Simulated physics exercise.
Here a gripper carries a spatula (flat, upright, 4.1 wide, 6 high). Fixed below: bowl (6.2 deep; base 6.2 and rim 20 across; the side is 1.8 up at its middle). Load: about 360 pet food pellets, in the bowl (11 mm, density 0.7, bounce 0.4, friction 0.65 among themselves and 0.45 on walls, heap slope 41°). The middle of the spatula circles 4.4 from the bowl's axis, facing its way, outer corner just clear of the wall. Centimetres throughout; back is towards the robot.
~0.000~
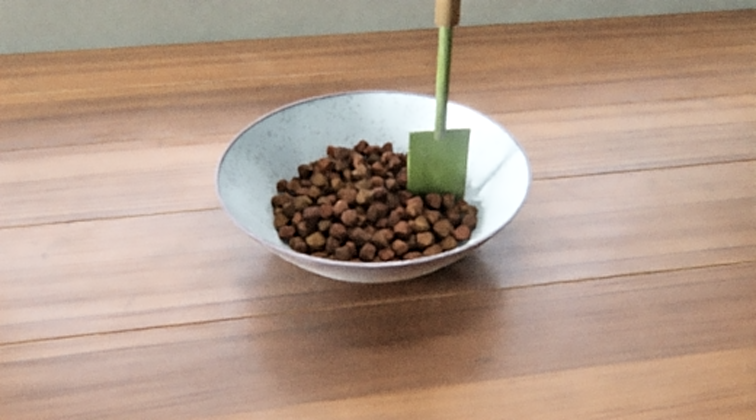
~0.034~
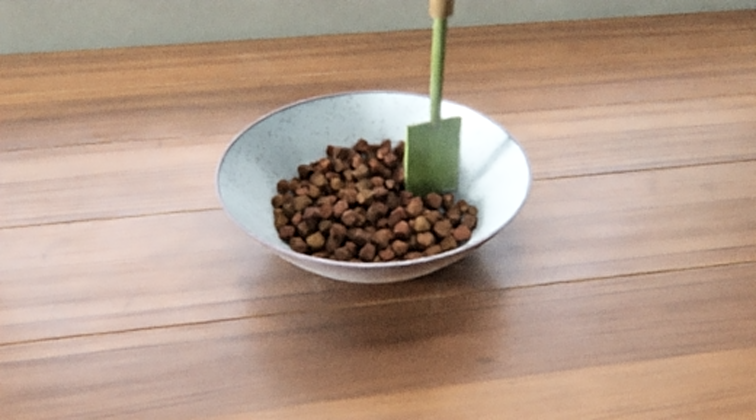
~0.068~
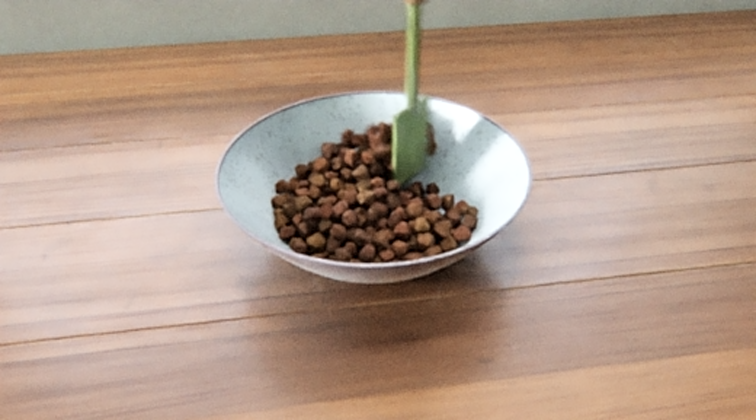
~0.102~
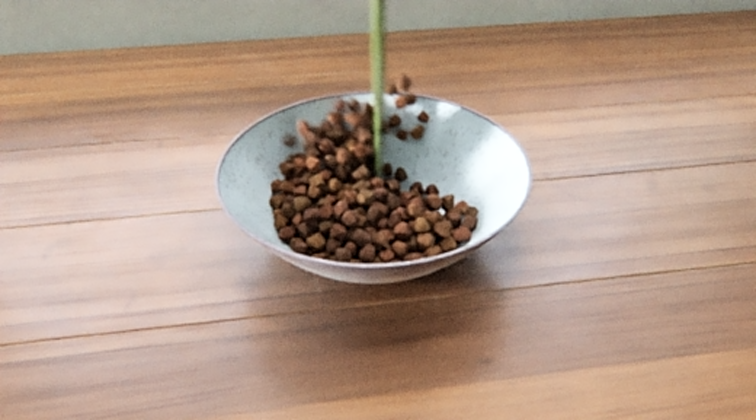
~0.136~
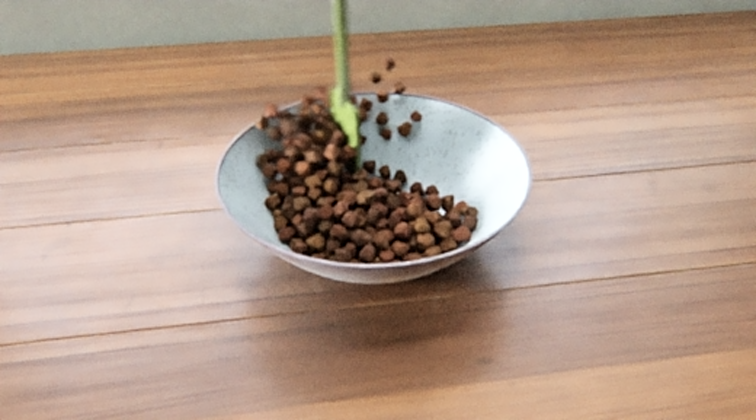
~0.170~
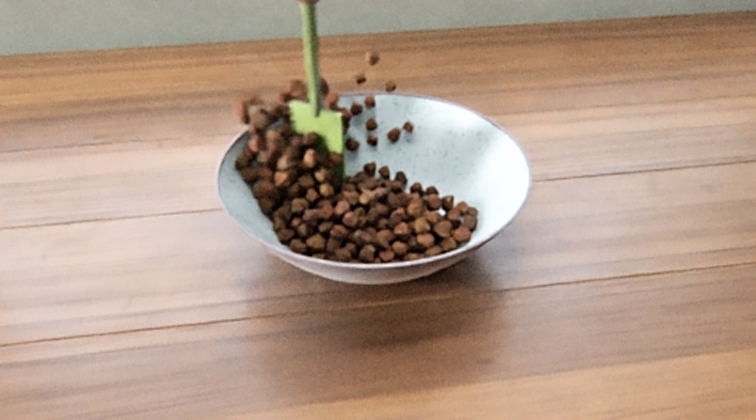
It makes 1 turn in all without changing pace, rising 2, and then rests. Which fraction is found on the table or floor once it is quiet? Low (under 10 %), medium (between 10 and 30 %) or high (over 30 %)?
Share on the table or floor: Medium (between 10 and 30 %).
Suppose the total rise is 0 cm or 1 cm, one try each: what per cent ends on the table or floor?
About 25 and 20 per cent.
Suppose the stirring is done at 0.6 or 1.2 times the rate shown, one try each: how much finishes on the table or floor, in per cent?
Some 5 and 20 per cent.
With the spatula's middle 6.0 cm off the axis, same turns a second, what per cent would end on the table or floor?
Then about 0 per cent.
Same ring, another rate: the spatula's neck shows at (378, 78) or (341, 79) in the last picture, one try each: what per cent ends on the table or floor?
Some 0 and 5 per cent.
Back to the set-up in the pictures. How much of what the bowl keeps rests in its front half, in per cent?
Some 55 per cent.
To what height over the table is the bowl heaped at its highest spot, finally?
Some 5.5 cm.
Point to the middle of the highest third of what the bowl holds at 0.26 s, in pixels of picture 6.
At about (327, 219).
After 0.26 s, 221° round, highest piece 9 above the table; 332 in the bowl, 8 on the table or floor, 16 in flight or on the tool.
After 0.34 s, 301° round, highest piece 9 above the table; 313 in the bowl, 23 on the table or floor, 20 in flight or on the tool.
After 0.58 s, 0° round, highest piece 5 above the table; 307 in the bowl, 49 on the table or floor.
After 1.28 s, 0° round, highest piece 5 above the table; 307 in the bowl, 49 on the table or floor.
At rest, 307 in the bowl, 49 on the table or floor. That is 14 % on the table or floor.
